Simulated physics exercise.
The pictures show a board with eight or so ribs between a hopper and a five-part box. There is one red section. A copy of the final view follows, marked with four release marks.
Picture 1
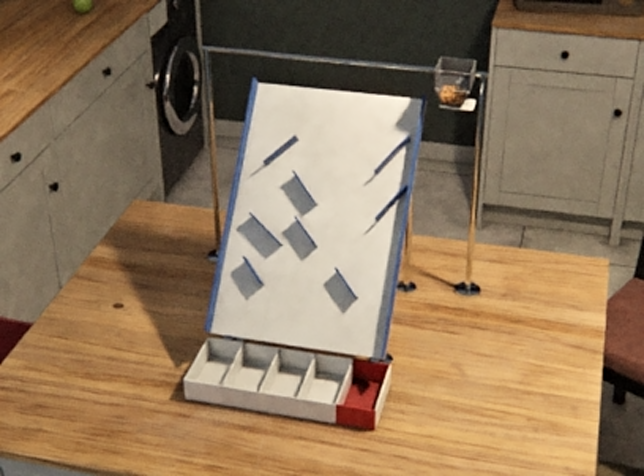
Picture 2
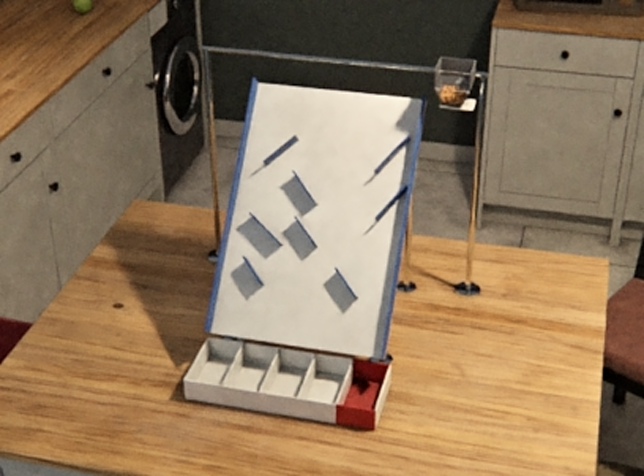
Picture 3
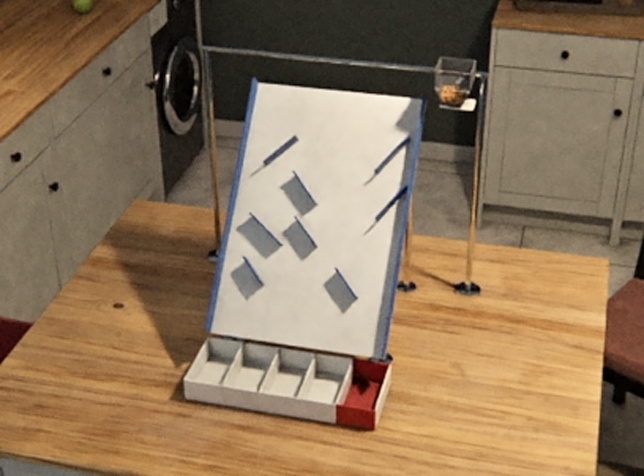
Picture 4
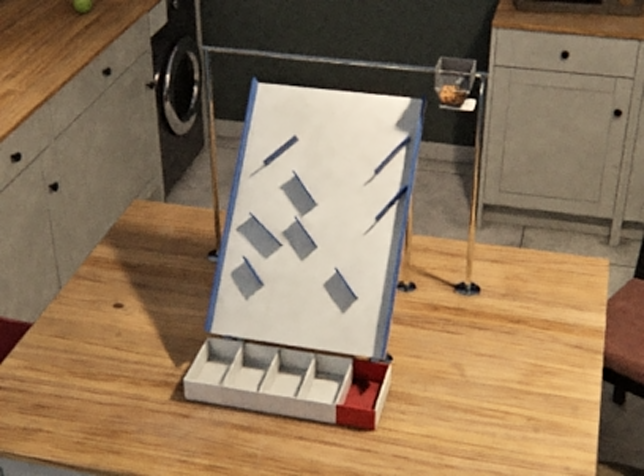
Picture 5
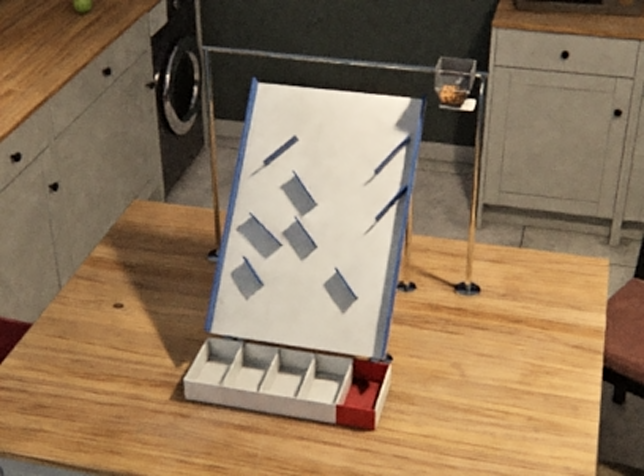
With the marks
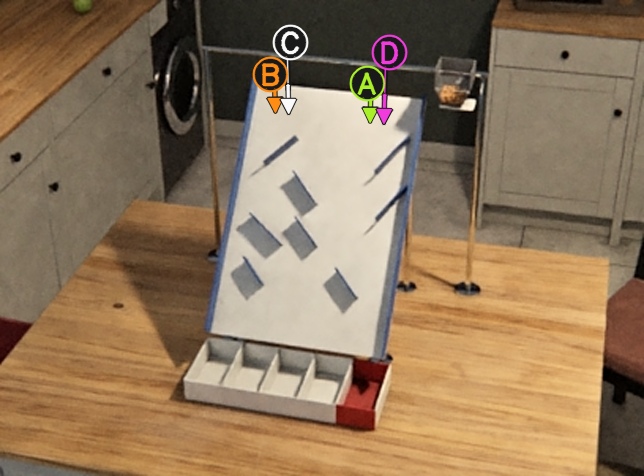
Nothing moving on a tilted white board with angled ribs, a small clear hopper above and a five-part tray with one red section.
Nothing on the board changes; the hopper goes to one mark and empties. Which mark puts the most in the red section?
The best mark is A.
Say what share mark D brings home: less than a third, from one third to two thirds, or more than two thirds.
Mark D gives less than a third.
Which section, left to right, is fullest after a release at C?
The first.
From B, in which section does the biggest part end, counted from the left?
It is the first one.
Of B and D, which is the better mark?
That would be D.
On the marked copy, mark A meets the board at (370, 117); mark B meets the board at (275, 107); mark C meets the board at (288, 108); mark D meets the board at (384, 118).
For mark A, about a third in the red section, about half in other sections, a small part outside the box.
For mark B, none in the red section, nearly all in other sections, a small part outside the box.
For mark C, a small part in the red section, most in other sections, a small part outside the box.
For mark D, a small part in the red section, most in other sections, a small part outside the box.
